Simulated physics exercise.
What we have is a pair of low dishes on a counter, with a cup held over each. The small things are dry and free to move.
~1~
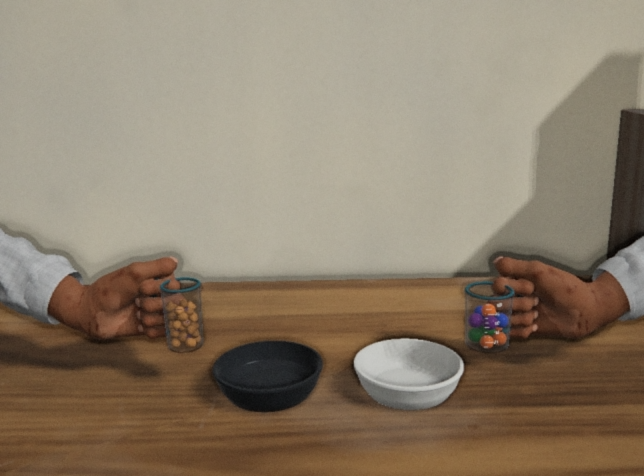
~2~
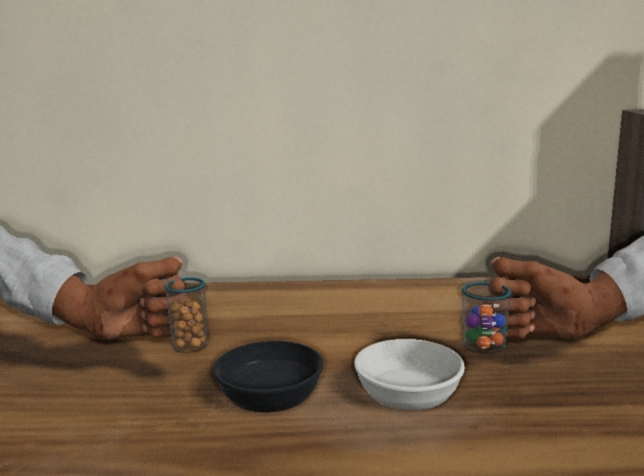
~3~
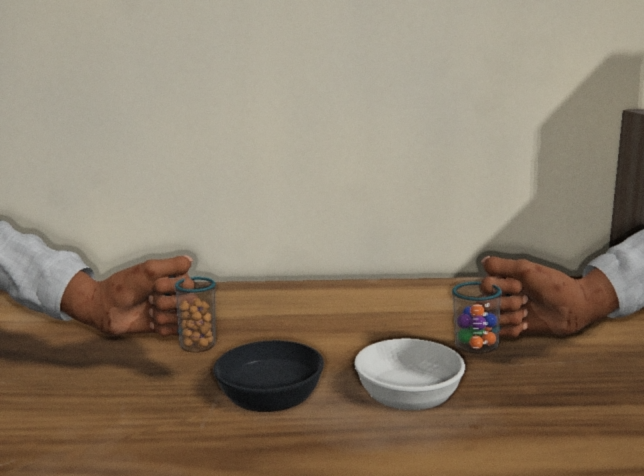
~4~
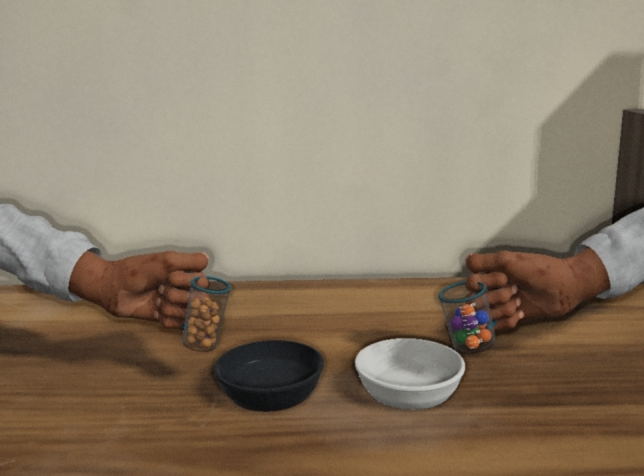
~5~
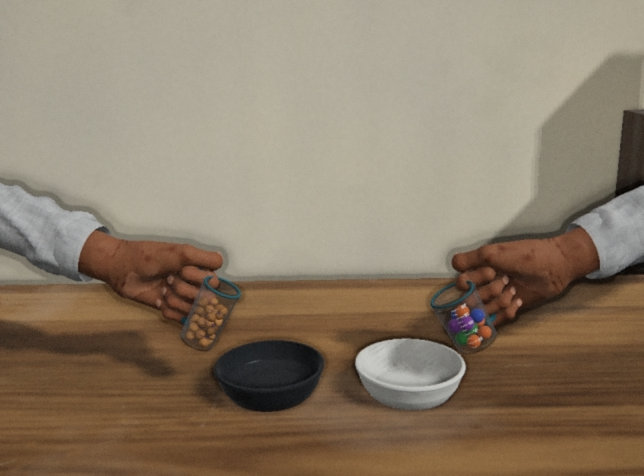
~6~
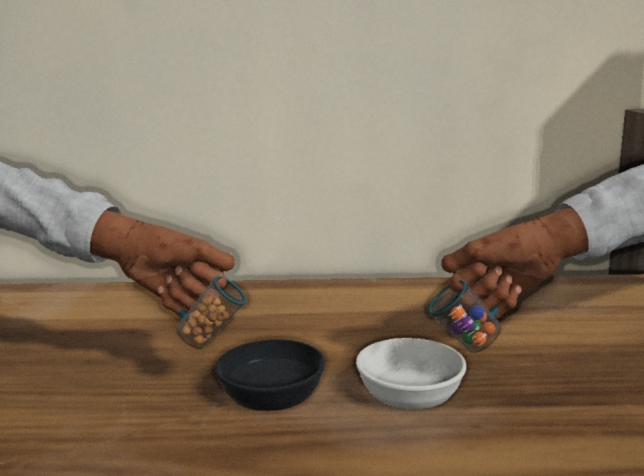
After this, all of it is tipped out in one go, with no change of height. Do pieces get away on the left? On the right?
Left dish holds every piece, right dish holds every piece.
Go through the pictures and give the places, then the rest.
The first picture shows left dish at (263, 394), empty; left cup at (183, 315), holding roasted chickpeas, just above its dish; right dish at (414, 391), empty; right cup at (488, 318), holding gumballs, just above its dish.
The second picture shows left cup at (188, 315), upright; right cup at (485, 318), upright.
The third picture shows left cup at (196, 315), tipped 2°; right cup at (477, 318), tipped 2°.
The fourth picture shows left cup at (205, 314), tipped 15°; right cup at (468, 318), tipped 15°.
The fifth picture shows left cup at (209, 314), tipped 28°; right cup at (465, 318), tipped 28°.
The sixth picture shows left dish at (265, 392); left cup at (210, 313), tipped 41°; right dish at (416, 391); right cup at (466, 317), tipped 41°.
Then, 0.53 s past the last view, left, all still in the cup; right, all still in the cup.
Then, 0.99 s past the last view, left, all still in the cup; right, about two thirds still in the cup, about a third in the dish.
Then, 1.38 s past the last view, left, all in the dish; right, all in the dish.
Finally, left, all in the dish, none outside the dish; right, all in the dish, none outside the dish.
